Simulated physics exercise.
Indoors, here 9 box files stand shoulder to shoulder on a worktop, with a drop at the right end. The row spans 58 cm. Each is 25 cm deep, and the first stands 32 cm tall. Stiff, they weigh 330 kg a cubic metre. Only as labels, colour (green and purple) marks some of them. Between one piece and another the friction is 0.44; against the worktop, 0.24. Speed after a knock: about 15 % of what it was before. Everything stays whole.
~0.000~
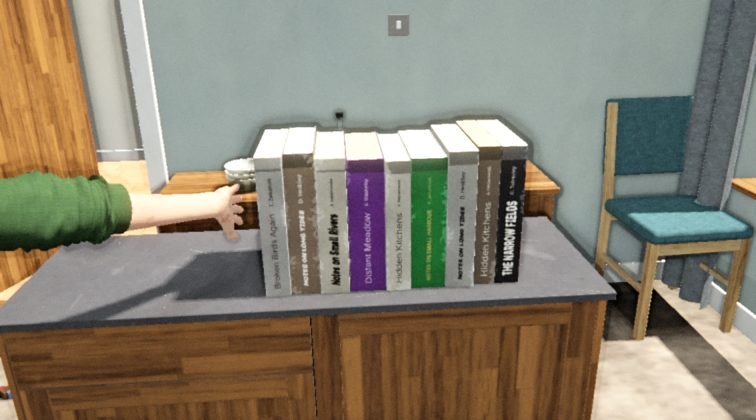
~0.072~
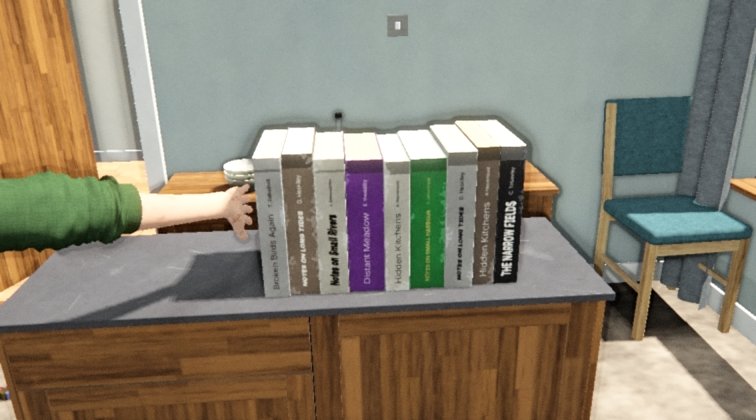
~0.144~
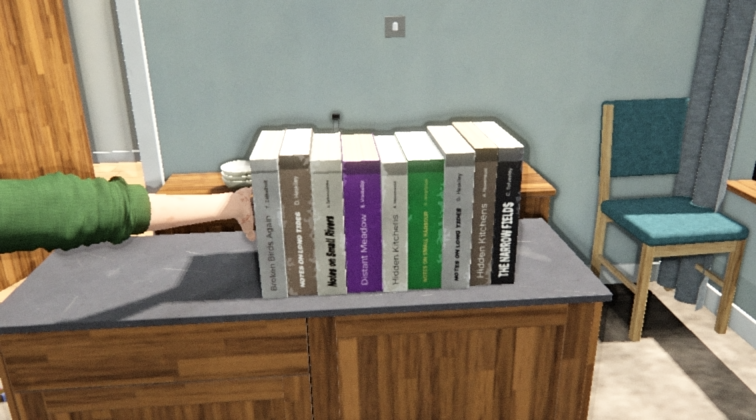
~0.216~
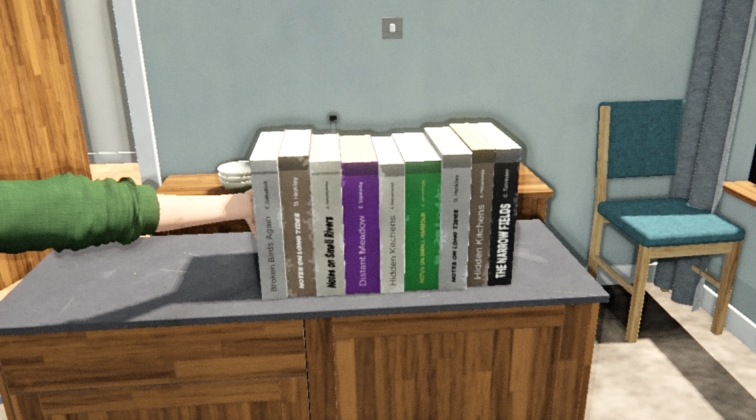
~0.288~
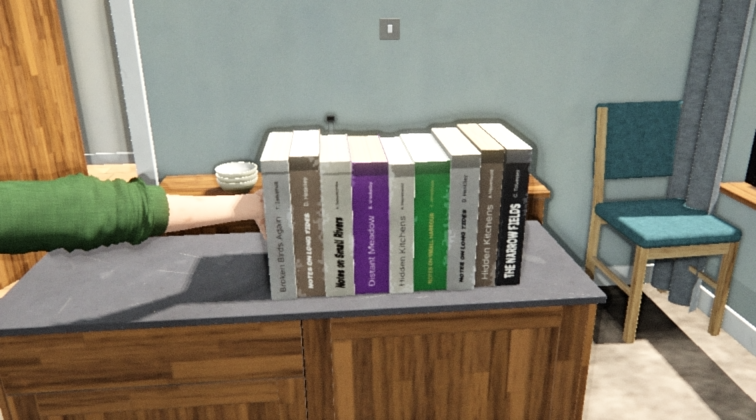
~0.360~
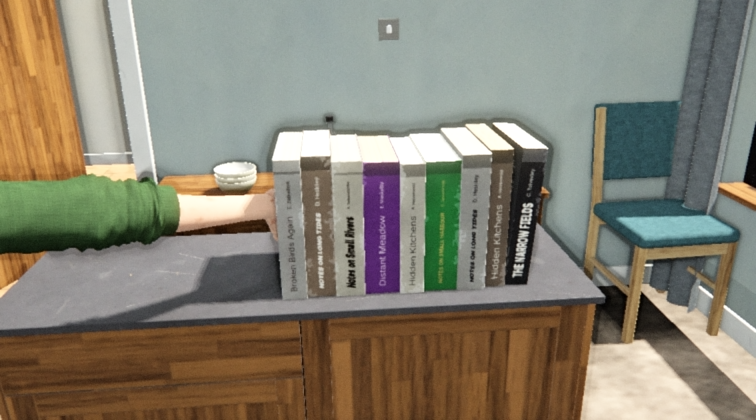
In a room with pale blue-grey walls, a dark-topped wooden unit is seen from in front and slightly above, with a teal chair at the right. Nine upright book-like files stand tightly in a row, mostly grey, with a purple one near the middle, a green one right of it and a black one at the right end. As the camera pans slightly, a green-sleeved arm reaches from the left, meets the first file and pushes the row a little rightward, the files leaning slightly.
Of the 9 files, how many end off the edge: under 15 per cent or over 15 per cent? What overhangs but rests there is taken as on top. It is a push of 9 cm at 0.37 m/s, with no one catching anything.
Over 15 per cent.
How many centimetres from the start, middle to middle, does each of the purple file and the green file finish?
Moved: Purple 10, green 10.
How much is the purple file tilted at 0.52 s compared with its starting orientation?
It sits at about 0 degrees.
By 0.52 s, none of the 9 files off the edge, 9 disturbed; green file moved 10 cm; purple file moved 10 cm.
By 1.10 s, 1 of the 9 files off the edge; green file moved 10 cm; purple file moved 10 cm.
By 1.54 s, 2 of the 9 files off the edge; green file moved 10 cm; purple file moved 10 cm.
When it is over (2.2 s), 2 of the 9 files off the edge; green file moved 10 cm; purple file moved 10 cm. That is 22 per cent. In pixels of the last frame, middles, green file near (450, 208), purple file near (395, 210).
